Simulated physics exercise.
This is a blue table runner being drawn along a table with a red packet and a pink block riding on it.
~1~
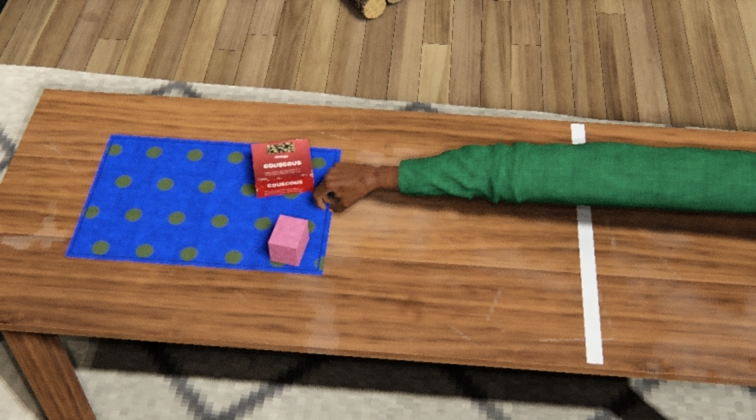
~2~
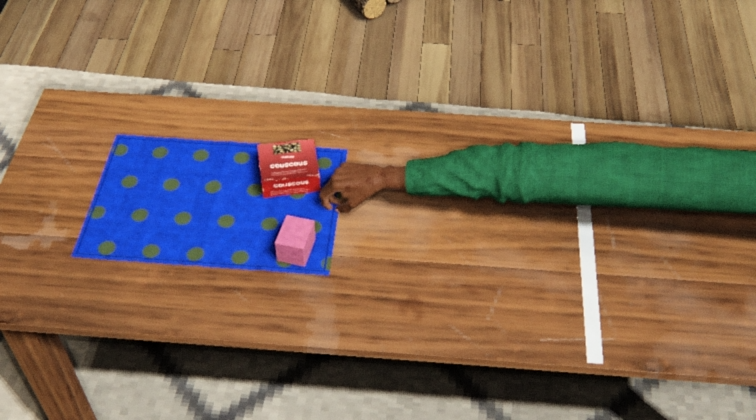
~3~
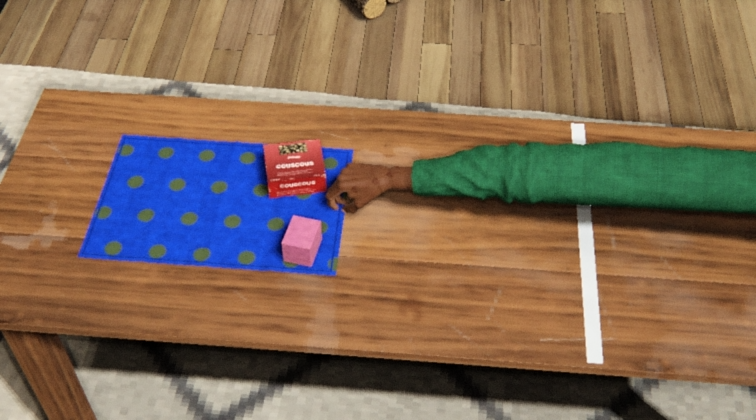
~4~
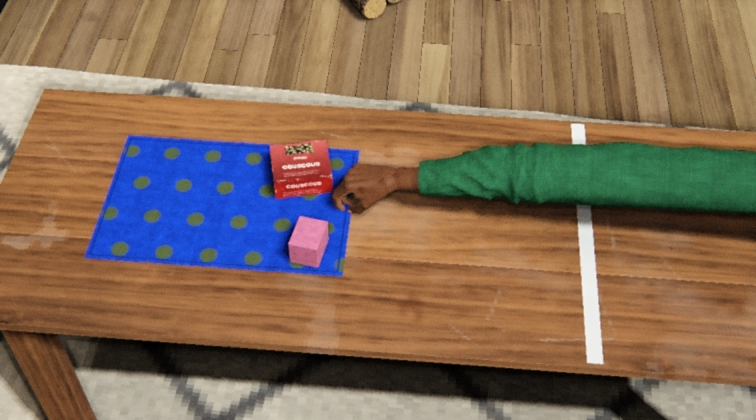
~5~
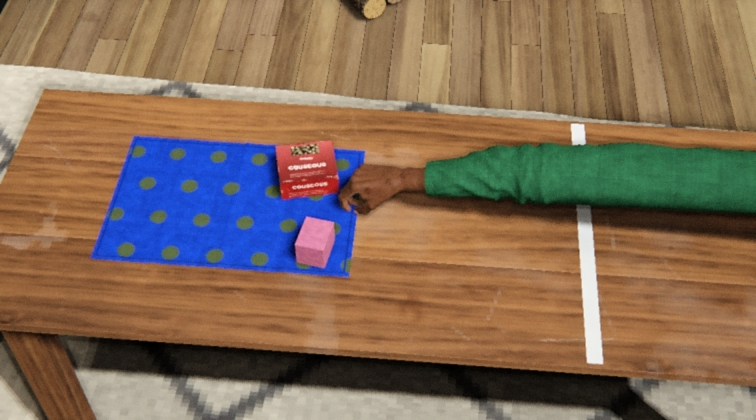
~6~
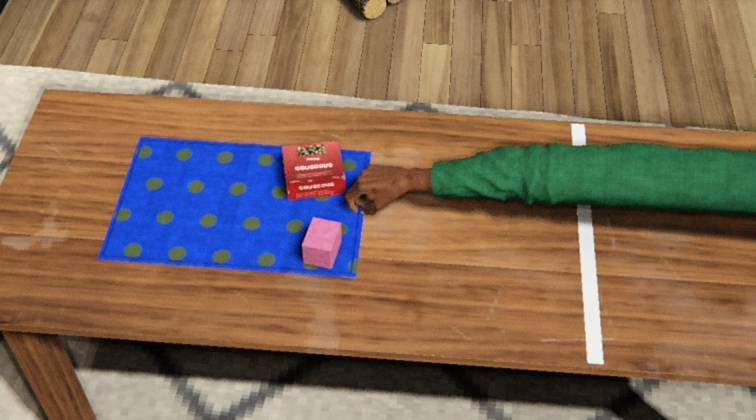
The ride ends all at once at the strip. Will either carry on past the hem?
Outcome: The red packet keeps its seat and the pink block stays on the cloth.
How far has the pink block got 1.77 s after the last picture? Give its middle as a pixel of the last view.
By then it is at (554, 259).
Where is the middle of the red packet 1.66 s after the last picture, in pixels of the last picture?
At about (520, 183).
Then, 1.66 s after the last picture, hem at the tape; red packet on the cloth near (520, 183); pink block on the cloth near (543, 258).
Then, 1.77 s after the last picture, hem at the tape; red packet on the cloth near (530, 184); pink block on the cloth near (554, 259).
At rest, hem at the tape; red packet on the cloth near (530, 184); pink block on the cloth near (554, 259). The red packet stays on the cloth and the pink block remains aboard.
